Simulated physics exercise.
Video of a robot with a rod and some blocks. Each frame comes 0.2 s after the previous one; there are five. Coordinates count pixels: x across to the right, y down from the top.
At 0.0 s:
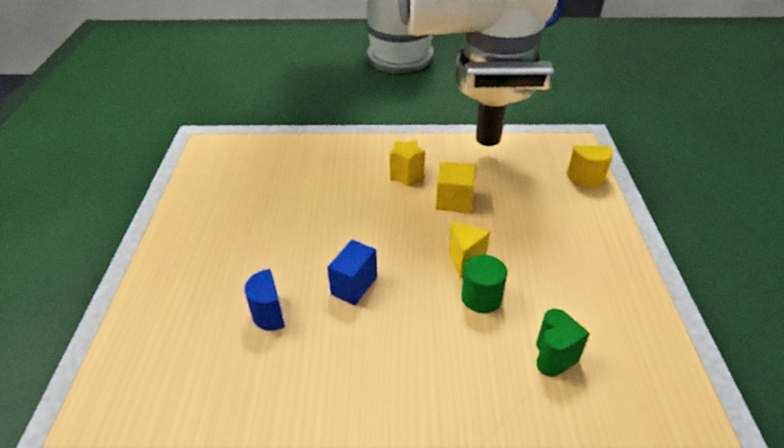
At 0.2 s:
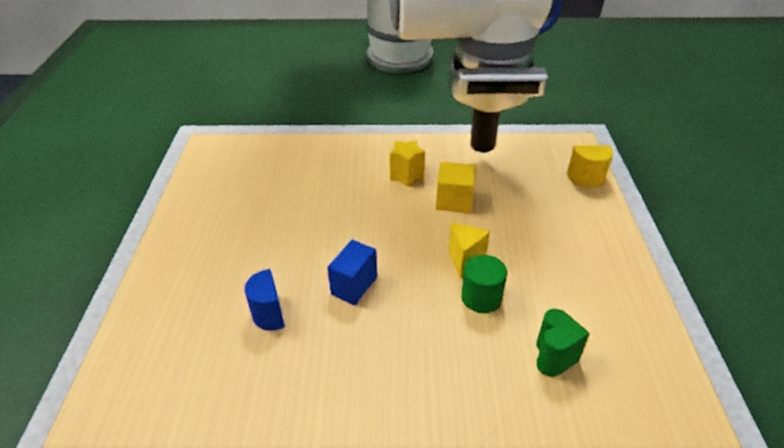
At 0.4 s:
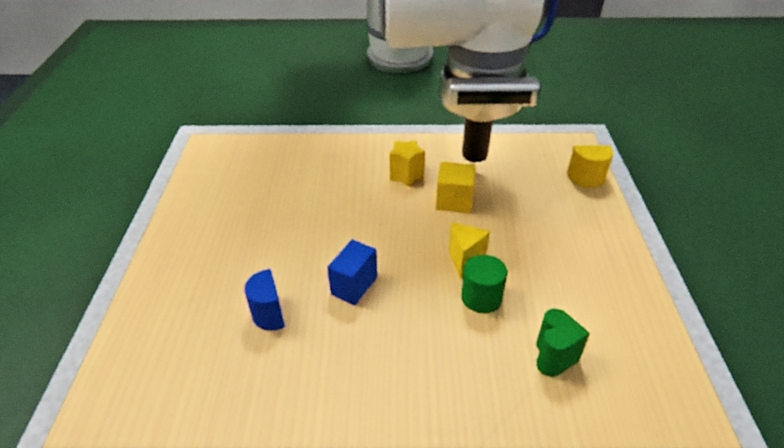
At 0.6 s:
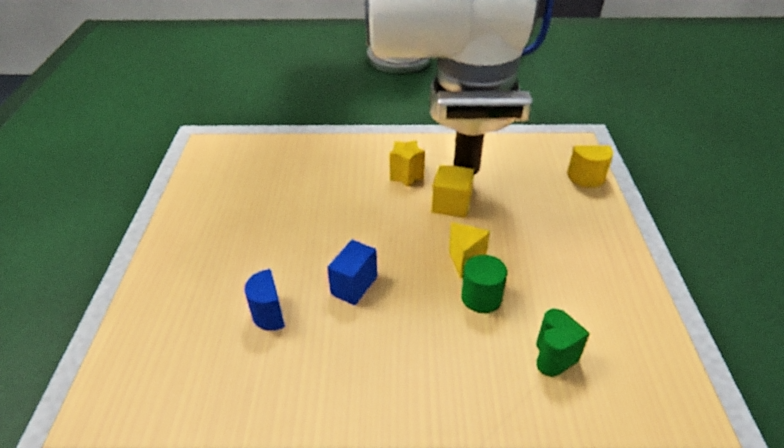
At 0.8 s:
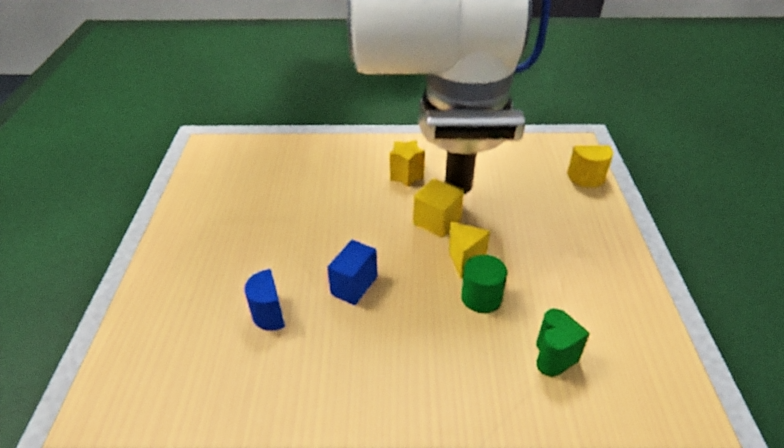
A robot arm with a dark rod moved down toward a yellow cube on a board of scattered blue, yellow and green blocks, then nudged it slightly down and to the left.
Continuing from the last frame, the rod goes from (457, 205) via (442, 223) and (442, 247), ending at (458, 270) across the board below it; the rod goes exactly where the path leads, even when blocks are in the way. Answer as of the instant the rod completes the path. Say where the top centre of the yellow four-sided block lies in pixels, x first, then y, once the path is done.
About (408, 221).
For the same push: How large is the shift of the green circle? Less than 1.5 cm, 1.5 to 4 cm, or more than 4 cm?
It will fall in the middle band, 1.5 to 4 cm.
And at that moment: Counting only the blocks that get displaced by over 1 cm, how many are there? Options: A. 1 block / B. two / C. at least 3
That would be C.
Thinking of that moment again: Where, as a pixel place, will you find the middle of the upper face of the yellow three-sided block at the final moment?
About (488, 267).
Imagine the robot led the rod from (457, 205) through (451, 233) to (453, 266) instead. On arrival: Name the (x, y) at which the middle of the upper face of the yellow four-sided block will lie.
I think it will end close to (417, 217).
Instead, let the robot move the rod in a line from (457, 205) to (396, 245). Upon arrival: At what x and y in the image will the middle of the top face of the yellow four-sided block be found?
Near (374, 238).
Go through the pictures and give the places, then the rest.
Tip of the rod (488, 141), middles of tops, yellow star block (407, 148), yellow four-sided block (457, 173), yellow three-sided block (468, 234), green circle (486, 269), in the first frame.
Rod (482, 147), nothing pushed, in the second frame.
Rod (475, 156), nothing pushed, in the third frame.
Rod (466, 169), yellow four-sided block (454, 176), in the fourth frame.
Rod (458, 188), yellow star block (407, 148), yellow four-sided block (439, 193), yellow three-sided block (468, 234), green circle (486, 269), in the fifth frame.
On the path given first. One third of the way, rod (443, 207); yellow four-sided block (418, 210), turned 15° clockwise.
Two thirds of the way, rod (443, 230); yellow four-sided block (408, 221), turned 45° clockwise; yellow three-sided block (473, 239).
At the end, rod (460, 253); yellow star block unmoved; yellow four-sided block (408, 221), turned 45° clockwise; yellow three-sided block (488, 267); green circle (506, 294).
